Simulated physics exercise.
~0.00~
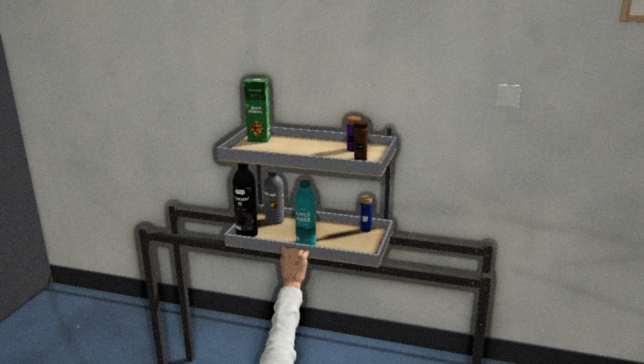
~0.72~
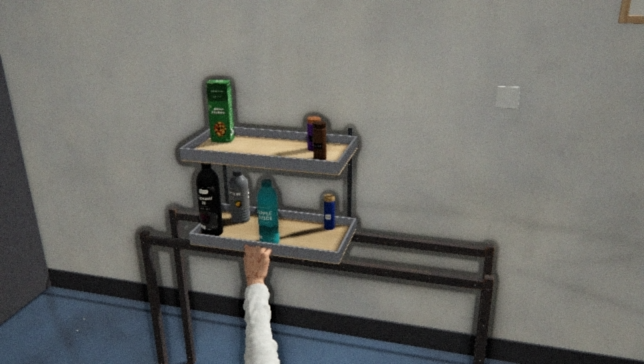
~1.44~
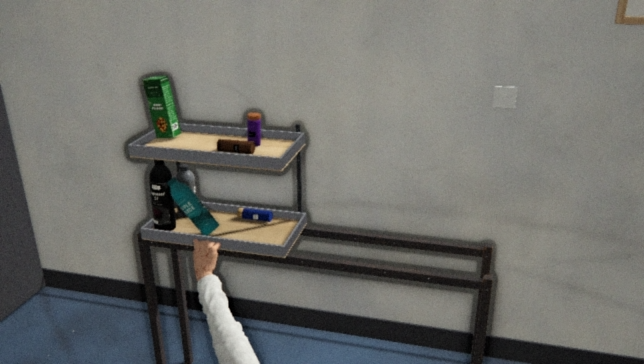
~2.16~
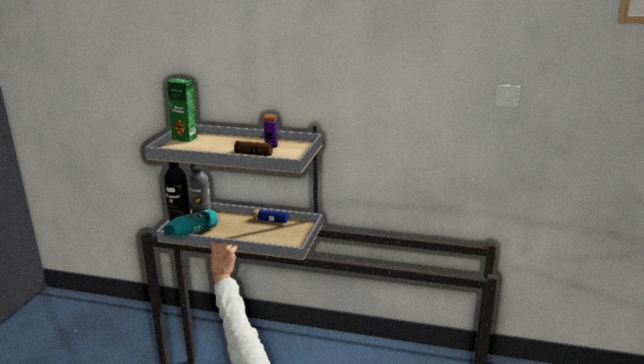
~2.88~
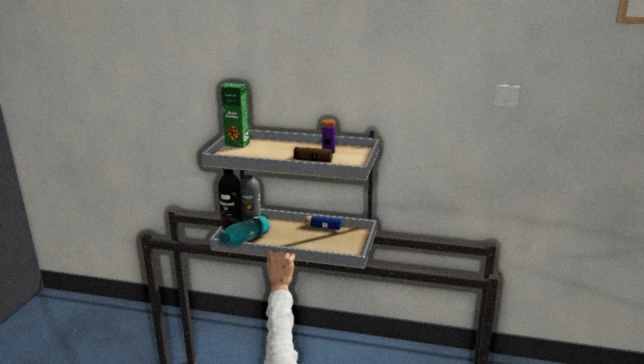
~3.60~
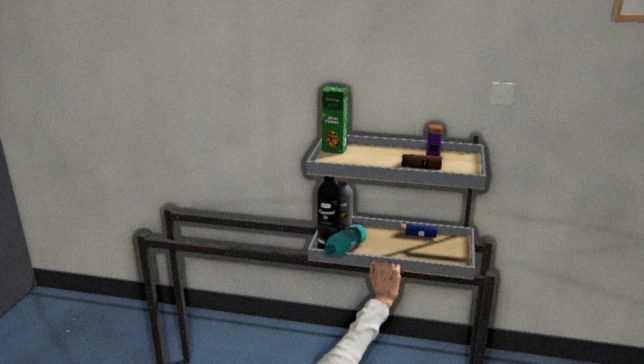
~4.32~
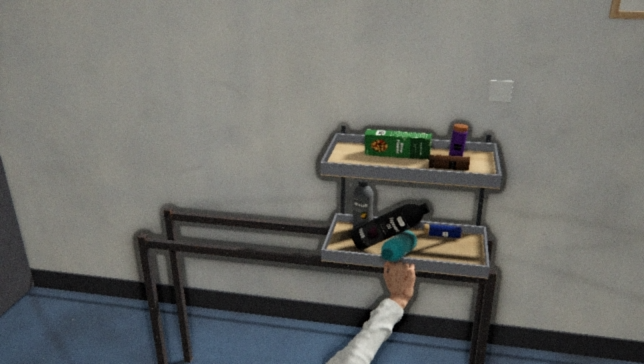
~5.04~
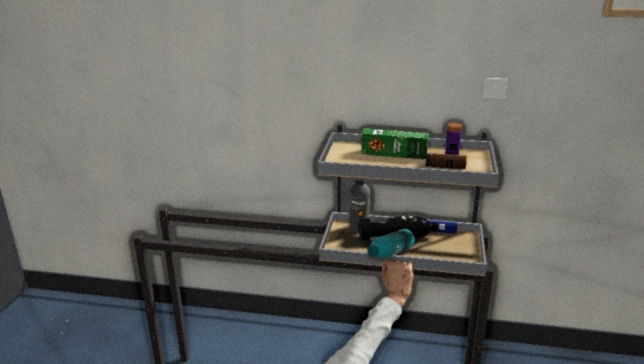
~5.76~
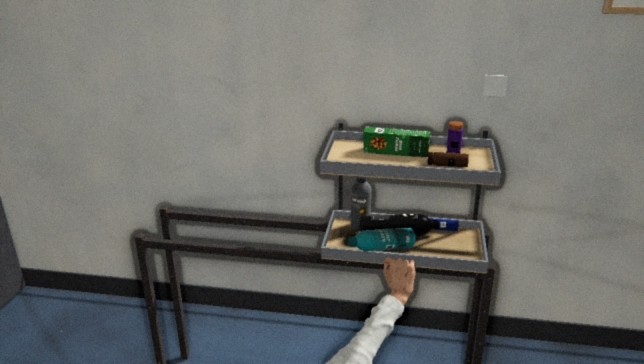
Against a plain grey wall above a blue floor, seen from the front and slightly above, a two-level tray sits on dark metal rails with a hand at its front edge. A green carton and brown and purple shakers stand on the upper level, with black, grey and turquoise bottles and a blue shaker below. The tray slides left with the hand, and the brown and blue shakers topple, followed by the turquoise bottle. It then travels right to the far end, where the green carton and black bottle fall. The turquoise bottle rolls slightly, while the grey bottle and purple shaker remain upright.
